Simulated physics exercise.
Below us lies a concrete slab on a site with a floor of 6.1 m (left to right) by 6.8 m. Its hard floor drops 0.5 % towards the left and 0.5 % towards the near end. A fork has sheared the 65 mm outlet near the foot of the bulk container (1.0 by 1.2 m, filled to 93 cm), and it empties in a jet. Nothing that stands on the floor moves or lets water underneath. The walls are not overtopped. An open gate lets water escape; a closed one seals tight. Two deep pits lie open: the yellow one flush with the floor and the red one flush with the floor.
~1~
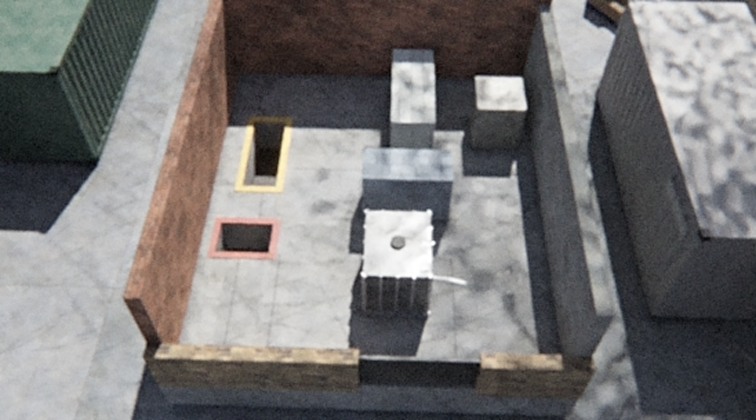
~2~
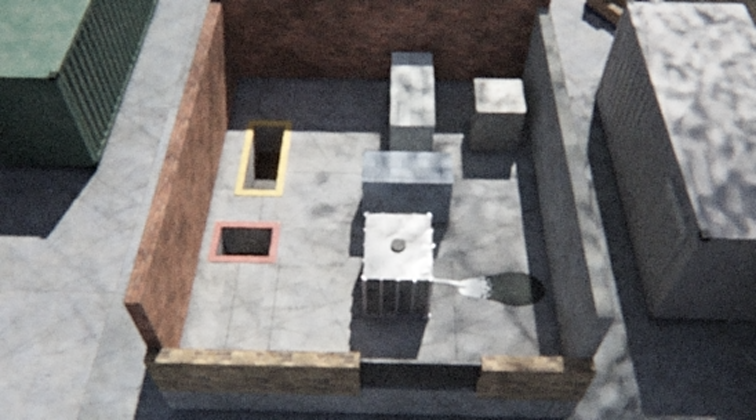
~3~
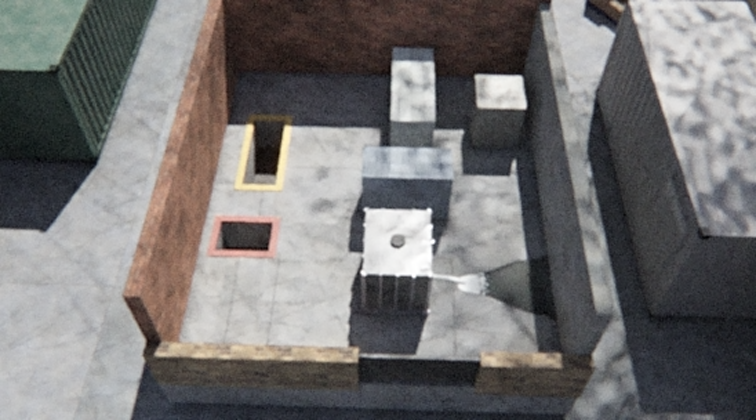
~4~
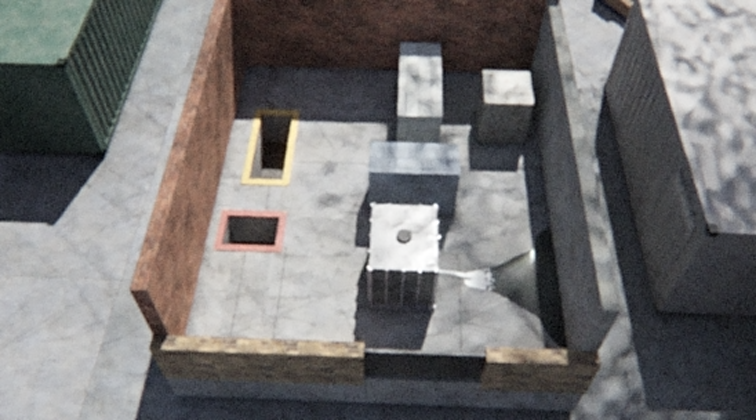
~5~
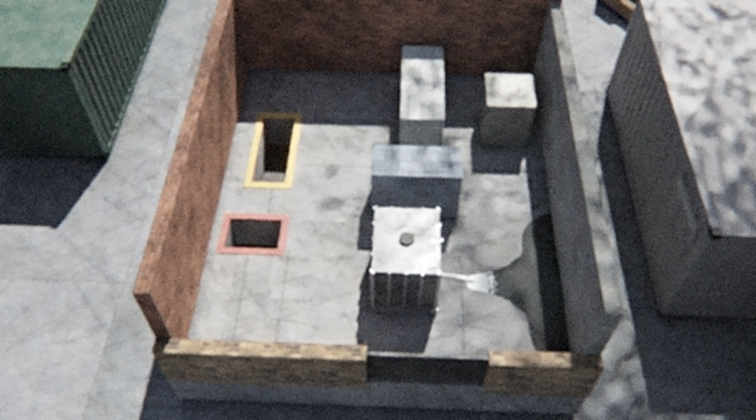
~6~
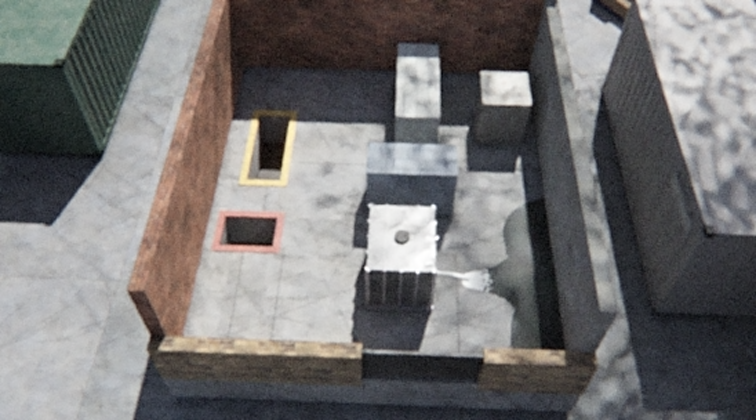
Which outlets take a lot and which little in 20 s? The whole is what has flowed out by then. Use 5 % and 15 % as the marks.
Shares: The gate opening takes not even 5 %; the yellow pit takes under 5 %; the red pit takes less than 5 %.
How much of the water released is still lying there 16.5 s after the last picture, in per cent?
About 100 per cent.
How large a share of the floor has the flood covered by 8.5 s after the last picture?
Near 30 per cent is wet.
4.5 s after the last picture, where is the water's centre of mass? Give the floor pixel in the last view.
At about (506, 284).
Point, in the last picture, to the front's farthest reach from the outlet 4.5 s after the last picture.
Around (533, 170).
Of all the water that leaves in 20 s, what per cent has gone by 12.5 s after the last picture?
About 0 per cent.
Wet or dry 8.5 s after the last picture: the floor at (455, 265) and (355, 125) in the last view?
In turn: Flooded, dry.
Then, 1.5 s after the last picture water covers 10 % of the floor and is deepest (6 cm) near (548, 283); gone so far, the gate opening 0 %, the yellow pit 0 %, the red pit 0 %.
Then, 4.5 s after the last picture water covers 20 % of the floor and is deepest (6 cm) near (548, 283); gone so far, the gate opening 0 %, the yellow pit 0 %, the red pit 0 %.
Then, 8.5 s after the last picture water covers 30 % of the floor and is deepest (5 cm) near (548, 283); gone so far, the gate opening 0 %, the yellow pit 0 %, the red pit 0 %.
Then, 12.5 s after the last picture water covers 40 % of the floor and is deepest (5 cm) near (548, 283); gone so far, the gate opening 0 %, the yellow pit 0 %, the red pit 0 %.
Then, 16.5 s after the last picture water covers 50 % of the floor and is deepest (5 cm) near (548, 283); gone so far, the gate opening 0 %, the yellow pit 0 %, the red pit 0 %.
